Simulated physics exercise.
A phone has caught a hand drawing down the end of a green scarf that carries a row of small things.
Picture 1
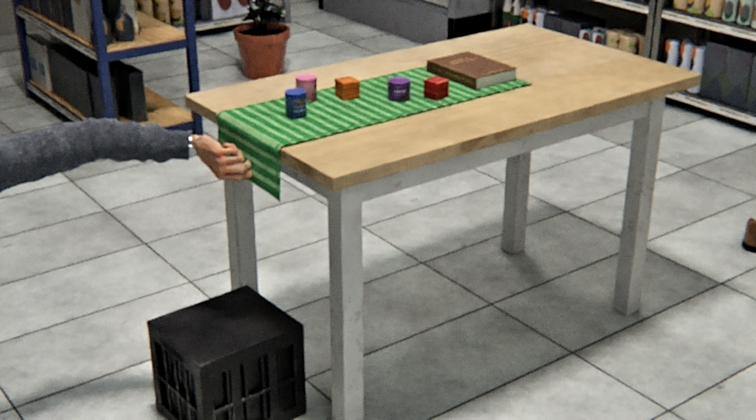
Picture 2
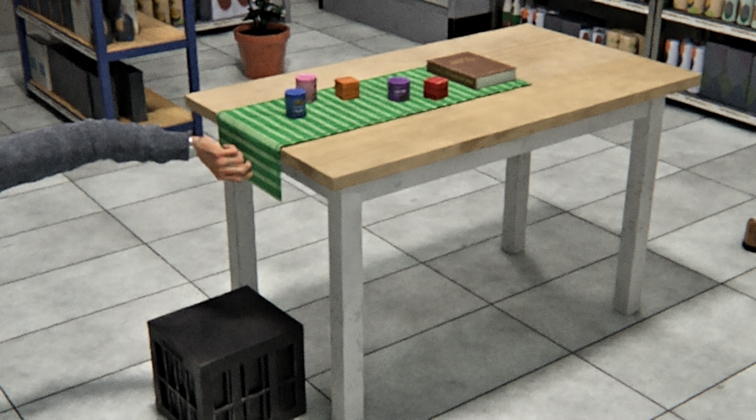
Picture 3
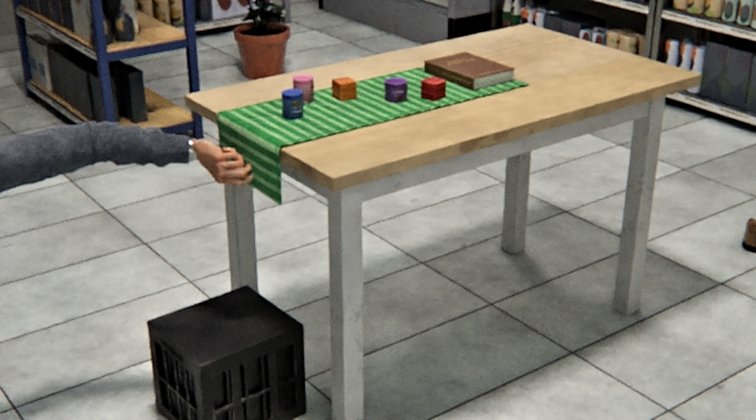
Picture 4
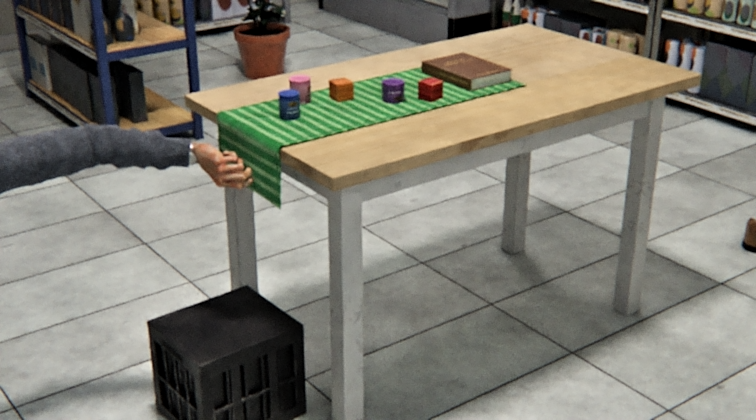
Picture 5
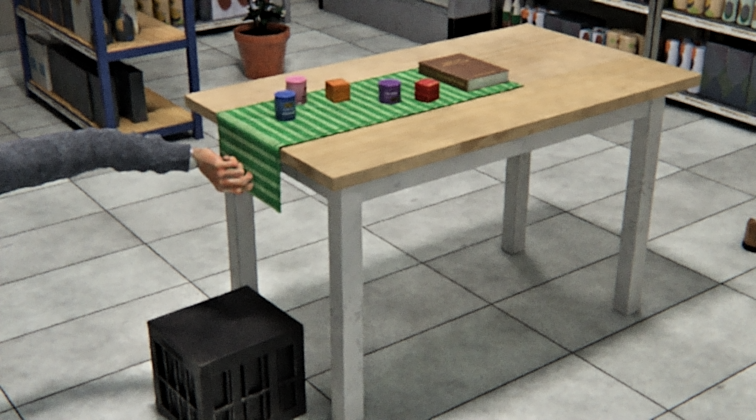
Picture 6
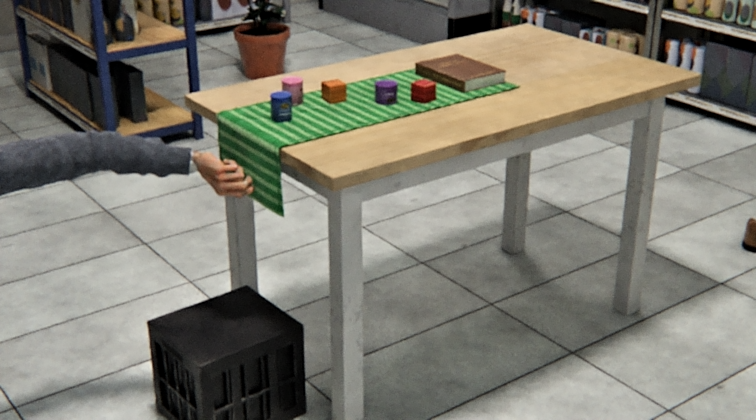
A hand at the left slowly drew down the end of a green striped cloth on a wooden table, and the small colored pots, cubes and brown book on it shifted slightly left.
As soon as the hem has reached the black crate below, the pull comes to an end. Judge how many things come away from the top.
Three items leave the top.
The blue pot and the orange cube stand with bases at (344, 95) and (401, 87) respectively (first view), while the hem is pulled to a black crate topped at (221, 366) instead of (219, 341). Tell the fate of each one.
The blue pot does not stay aboard, and the orange cube stays aboard.
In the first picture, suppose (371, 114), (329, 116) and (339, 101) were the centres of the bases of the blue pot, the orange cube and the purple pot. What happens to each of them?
Outcome: Blue pot falls away, orange cube falls away, purple pot falls away.
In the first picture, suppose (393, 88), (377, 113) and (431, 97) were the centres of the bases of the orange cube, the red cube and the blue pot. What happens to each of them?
Outcome: The orange cube is still in place, the red cube is gone, the blue pot is still in place.
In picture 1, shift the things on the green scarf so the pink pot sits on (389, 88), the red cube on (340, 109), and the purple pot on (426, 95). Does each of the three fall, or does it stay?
The pink pot does not fall, the red cube falls, the purple pot does not fall.
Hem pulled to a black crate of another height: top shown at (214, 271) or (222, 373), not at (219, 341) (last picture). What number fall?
The first gives 1, the second 4.
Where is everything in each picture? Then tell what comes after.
Hem (281, 201); blue pot (295, 91); pink pot (306, 76); orange cube (347, 80); purple pot (399, 80); red cube (437, 79); top of the crate (219, 341), in the first frame.
Hem (282, 202); blue pot (295, 91), in the second frame.
Hem (282, 205); pink pot (303, 77), in the third frame.
Hem (281, 209); orange cube (341, 81); top of the crate (219, 341), in the fourth frame.
Hem (281, 214); purple pot (389, 82), in the fifth frame.
Hem (284, 217); blue pot (281, 94); pink pot (292, 79); orange cube (334, 82); purple pot (386, 83); red cube (424, 82), in the sixth frame.
A little later, hem near (251, 256); blue pot gone.
Next, hem near (252, 292); blue pot and pink pot gone.
When it is over, hem on the crate; blue pot, pink pot and orange cube gone. The table loses three.
